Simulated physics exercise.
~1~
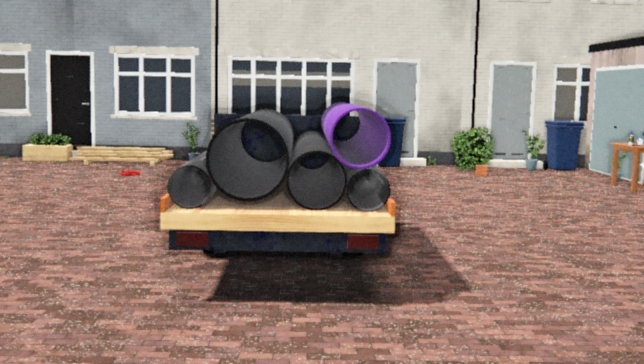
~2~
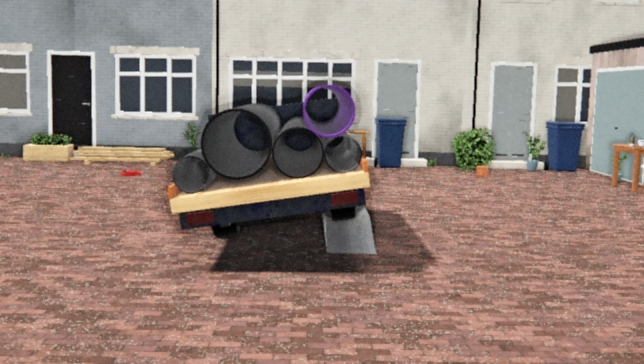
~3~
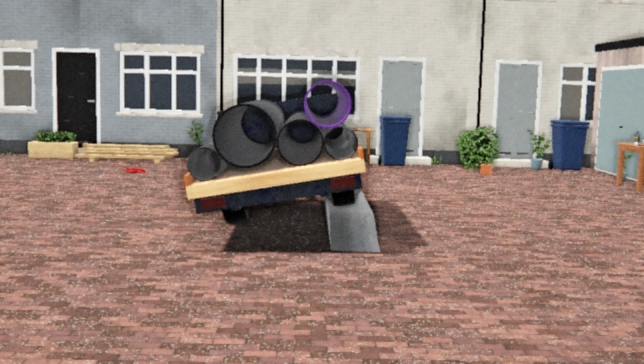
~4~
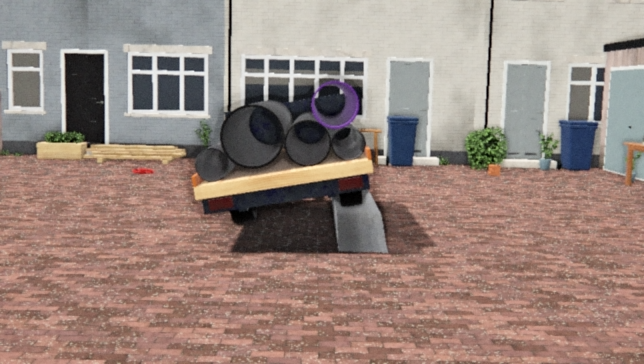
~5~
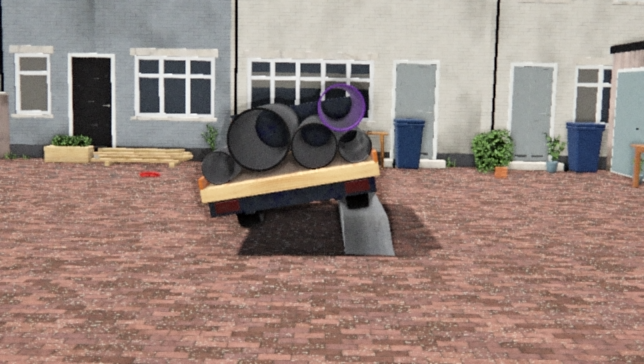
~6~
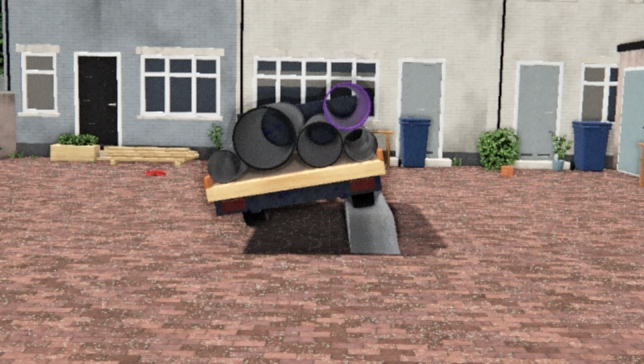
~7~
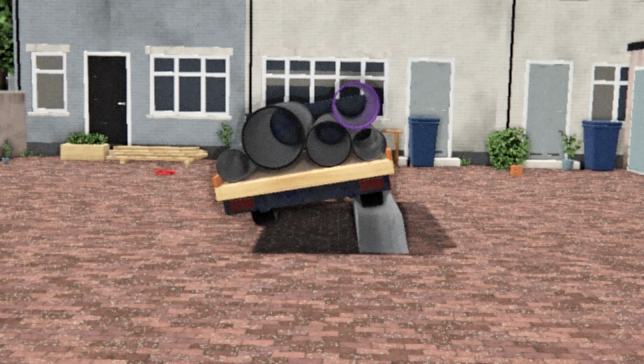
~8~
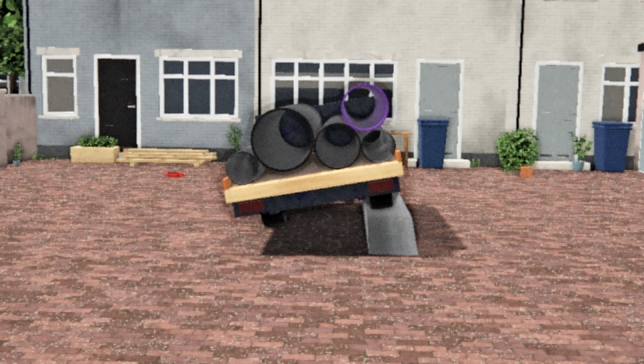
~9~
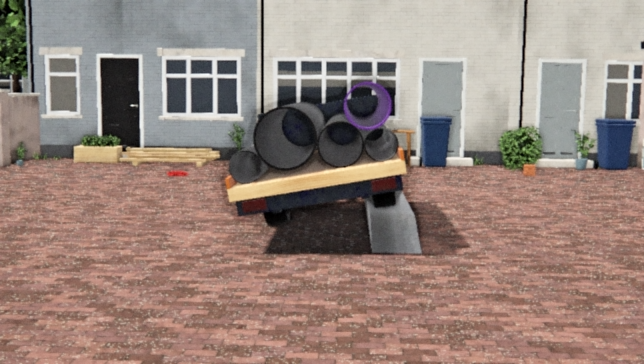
A low trailer carrying five hollow pipes rolled away across a brick yard, tilted as its right wheel climbed a ramp-like kerb, and stopped leaning left, with the purple pipe still resting on top of the others and none fallen off.
